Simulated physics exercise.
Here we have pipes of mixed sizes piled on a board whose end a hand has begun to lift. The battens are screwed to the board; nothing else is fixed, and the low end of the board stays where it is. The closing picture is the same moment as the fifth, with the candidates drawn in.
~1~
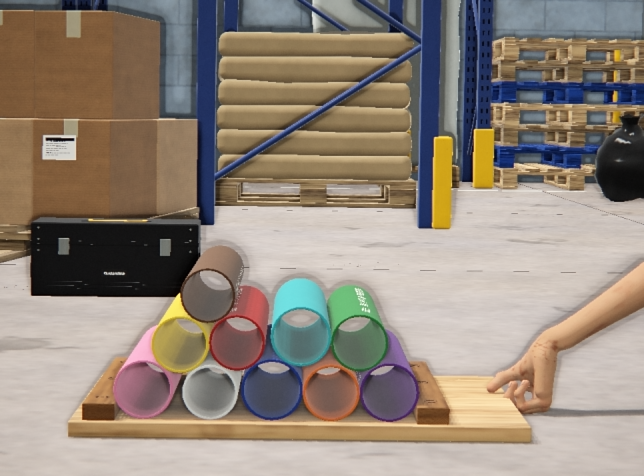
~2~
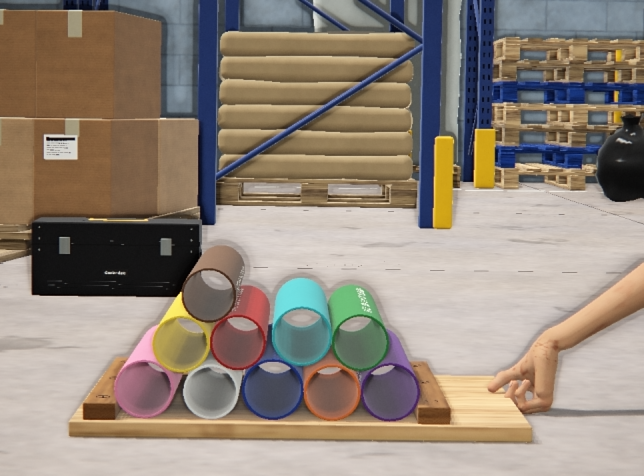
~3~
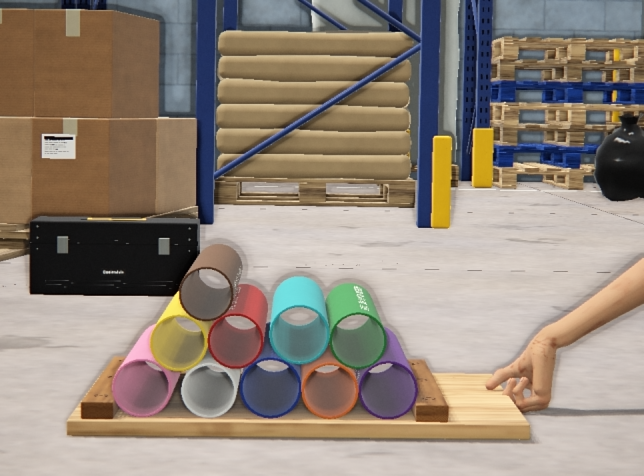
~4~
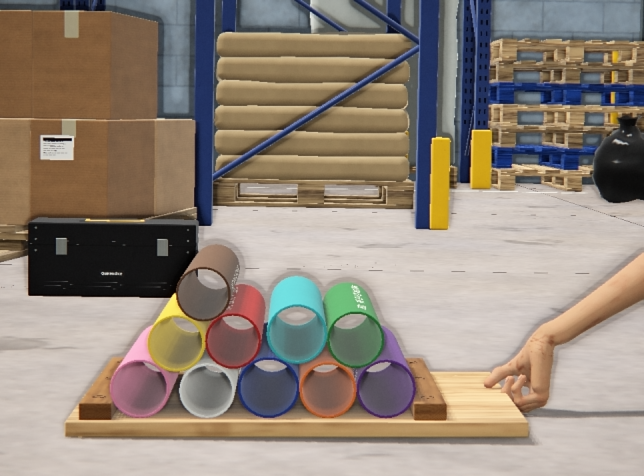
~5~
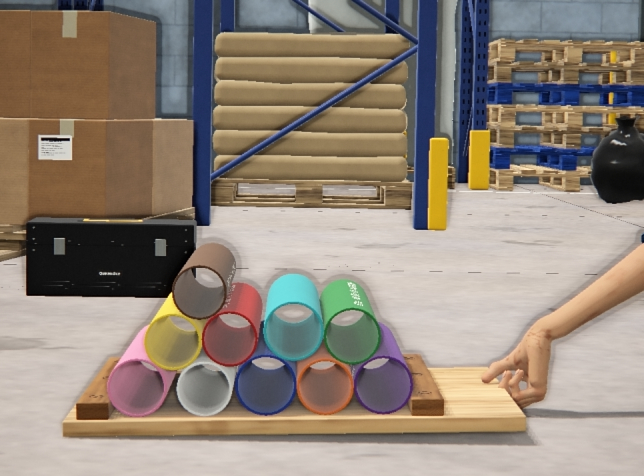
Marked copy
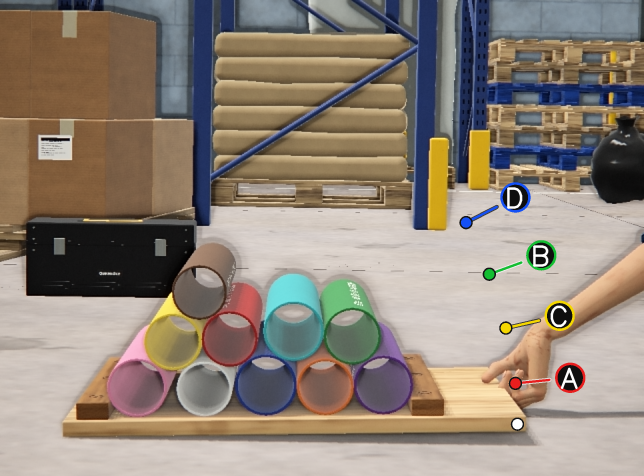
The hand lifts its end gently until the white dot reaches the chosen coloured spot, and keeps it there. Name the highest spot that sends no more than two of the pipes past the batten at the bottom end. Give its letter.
Stop at B.
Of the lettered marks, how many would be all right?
Three of the four.
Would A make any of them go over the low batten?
No, at A.
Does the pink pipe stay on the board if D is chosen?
Yes, with D.
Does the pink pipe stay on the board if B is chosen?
Yes, with B.
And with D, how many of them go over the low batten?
With D, five.
On the marked copy, A at (515, 383); B at (489, 274); C at (506, 328); D at (466, 223); the white dot at (517, 424).
With B. Early on, board at 15°.
Further on, board at 21°.
At the end, board at 21°, two over the low batten (yellow, brown).
As for the rest, A none over the low batten; C none over the low batten; D five over the low batten.
